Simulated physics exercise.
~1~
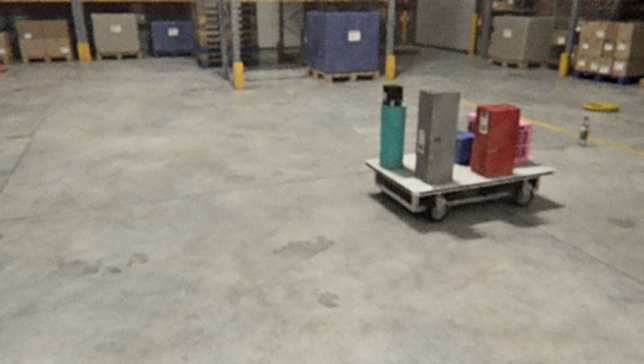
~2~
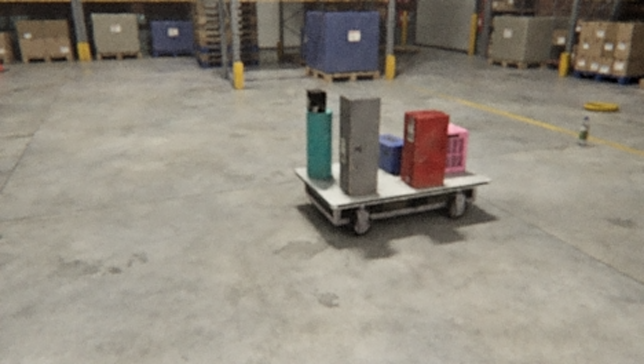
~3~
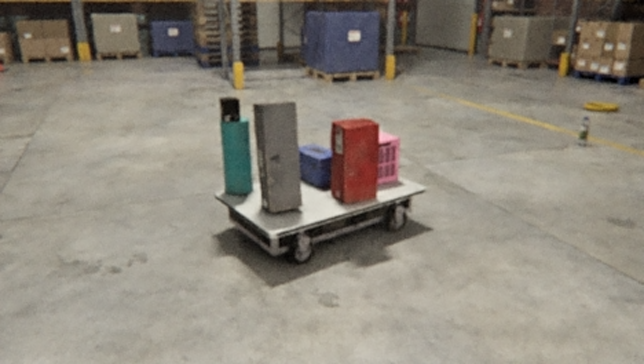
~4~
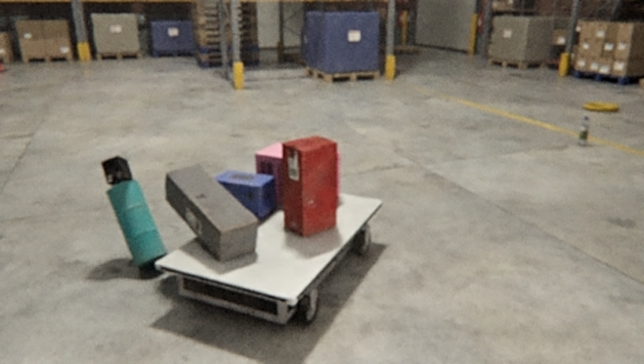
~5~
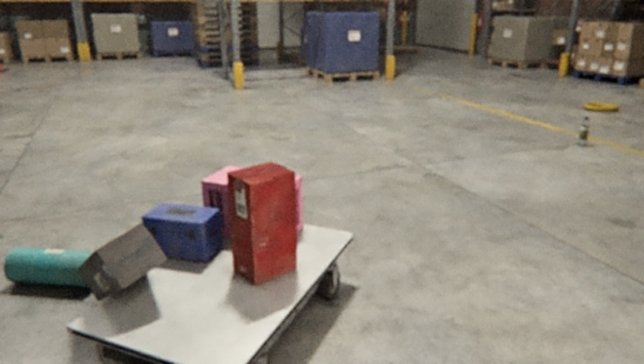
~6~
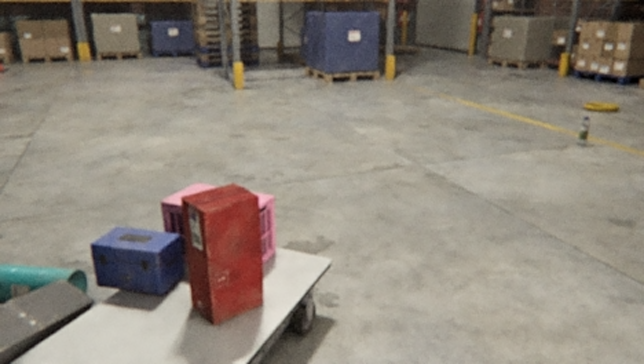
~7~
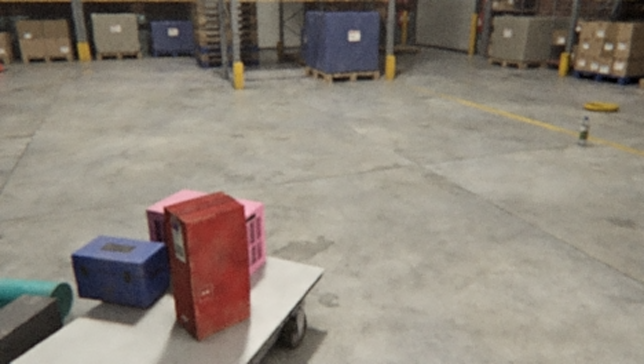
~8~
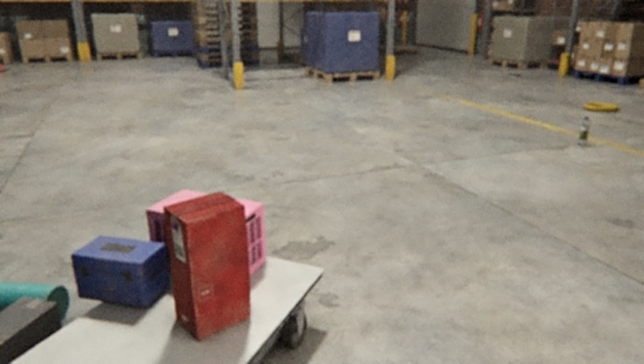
A flat wheeled cart turning across a warehouse floor, grey box and turquoise canister toppling left, red box standing as it stops.
